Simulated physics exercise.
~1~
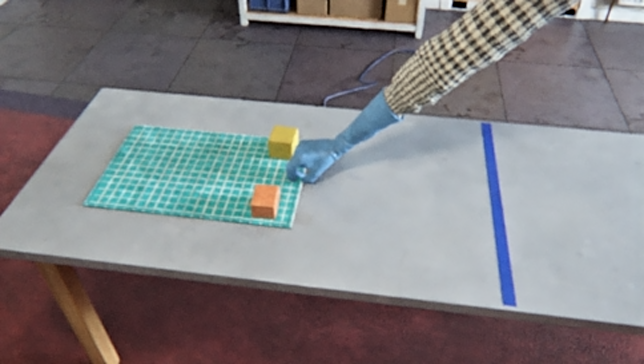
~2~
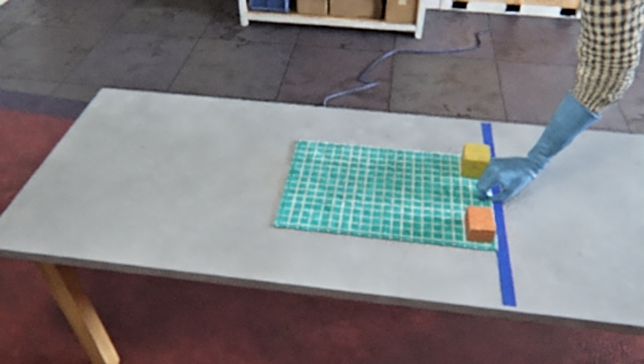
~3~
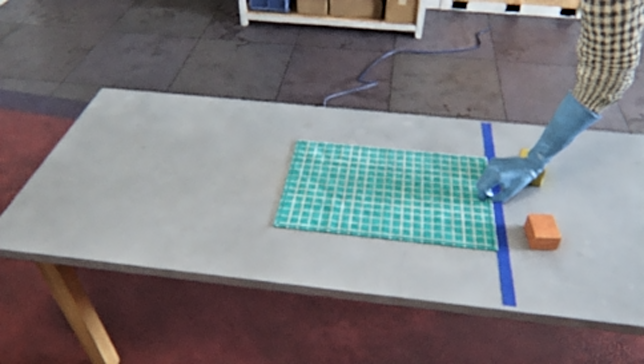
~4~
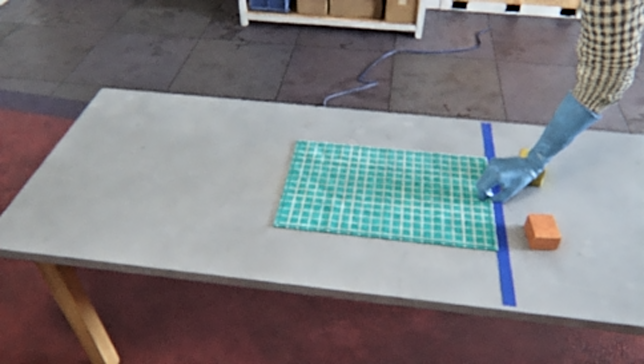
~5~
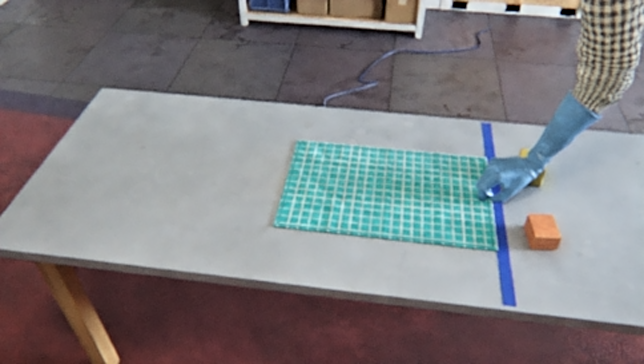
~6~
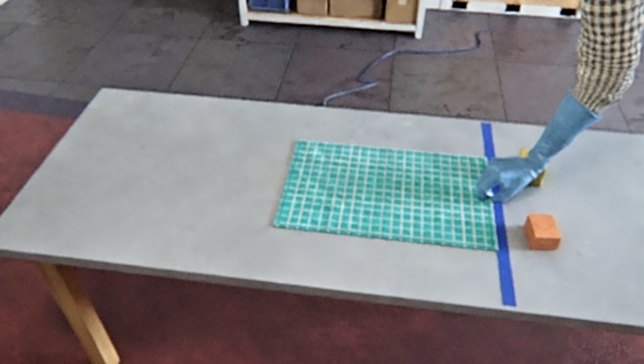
Gloved hand pulling a turquoise place mat right to a blue tape line, yellow and orange blocks sliding off its front edge.
